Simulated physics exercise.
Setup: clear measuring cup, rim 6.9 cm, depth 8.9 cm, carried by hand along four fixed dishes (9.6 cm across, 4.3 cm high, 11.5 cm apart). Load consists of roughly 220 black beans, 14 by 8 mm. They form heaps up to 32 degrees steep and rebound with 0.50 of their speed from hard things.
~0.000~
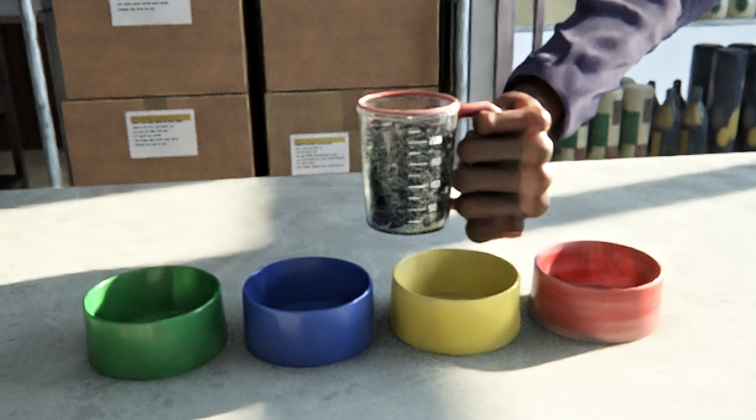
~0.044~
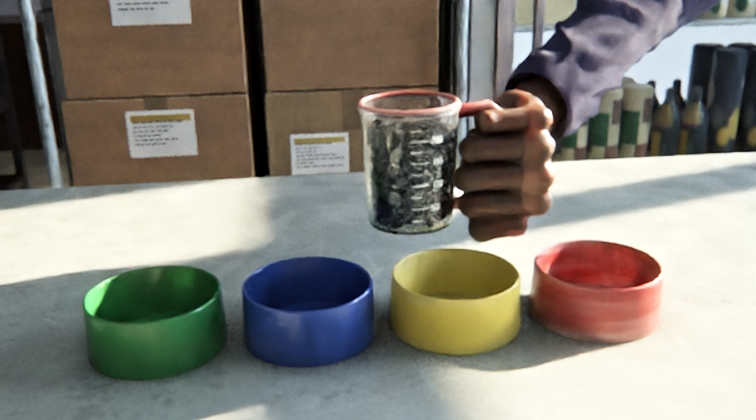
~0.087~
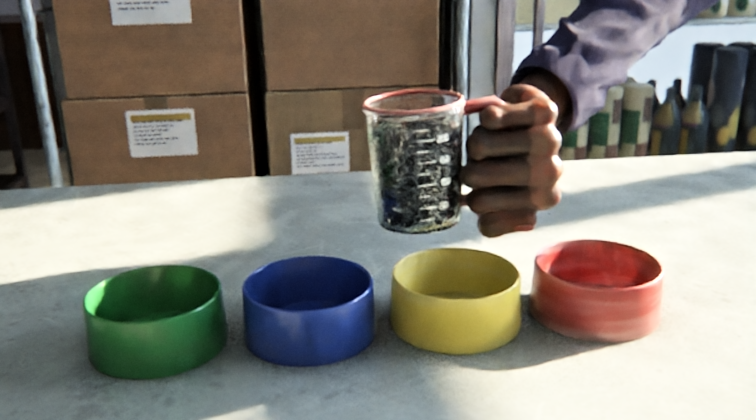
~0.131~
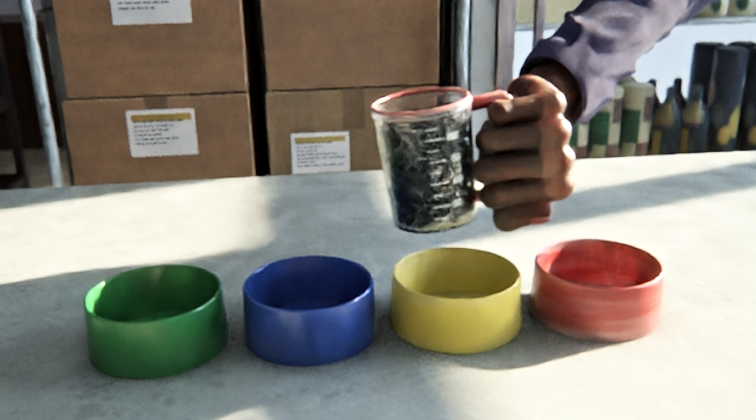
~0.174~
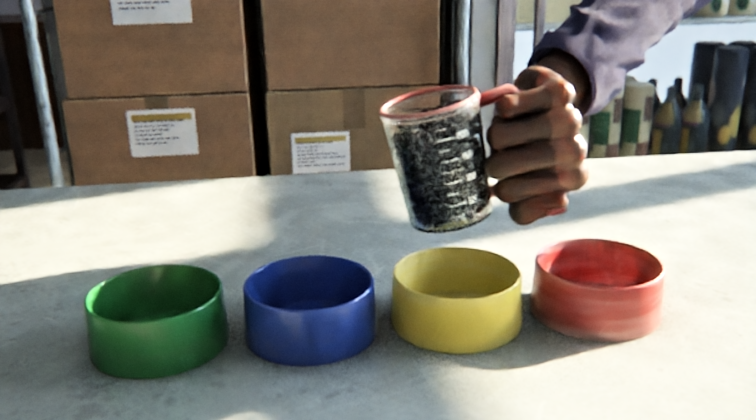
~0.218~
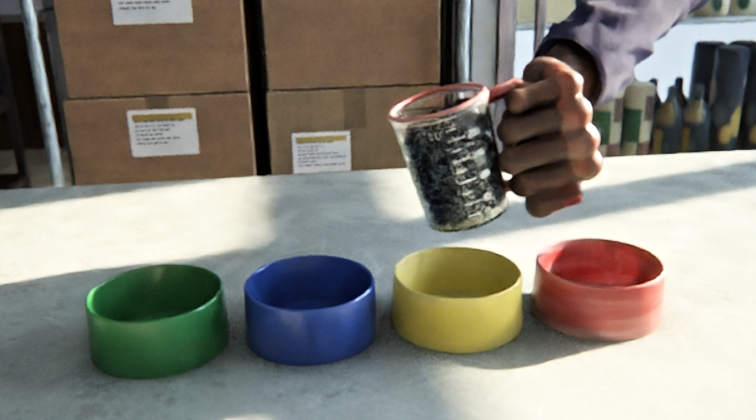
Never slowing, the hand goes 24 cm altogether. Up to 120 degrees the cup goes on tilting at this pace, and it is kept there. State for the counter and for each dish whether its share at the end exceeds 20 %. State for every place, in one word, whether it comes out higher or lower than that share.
Red dish: Higher, blue dish: Lower, green dish: Lower, yellow dish: Lower, counter: Lower.
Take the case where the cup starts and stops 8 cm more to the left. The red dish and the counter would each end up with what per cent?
The red dish would get 30 and the counter 50.
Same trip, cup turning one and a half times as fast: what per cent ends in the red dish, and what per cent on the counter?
Shares: Red at 80; counter at 10.
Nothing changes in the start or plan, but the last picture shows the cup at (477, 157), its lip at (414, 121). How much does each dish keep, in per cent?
Then red 100, blue 0, green 0, and yellow 0.
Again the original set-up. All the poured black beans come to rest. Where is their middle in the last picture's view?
Resting centre estimate: Around (606, 284).
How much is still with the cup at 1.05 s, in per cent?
Near 90 per cent of the load.
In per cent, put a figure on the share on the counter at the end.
Roughly 5 in a hundred.
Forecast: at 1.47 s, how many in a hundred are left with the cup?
Roughly 25 per cent.
After 0.71 s, tilt 65 degrees; cup holds 100 %.
After 1.05 s, tilt 99 degrees; cup holds 90 %, red 5 %.
After 1.47 s, tilt 120 degrees; cup holds 25 %, red 70 %.
By 2.2 s all is still; red 95 %, blue 0 %, green 0 %, yellow 0 %, counter 5 %.
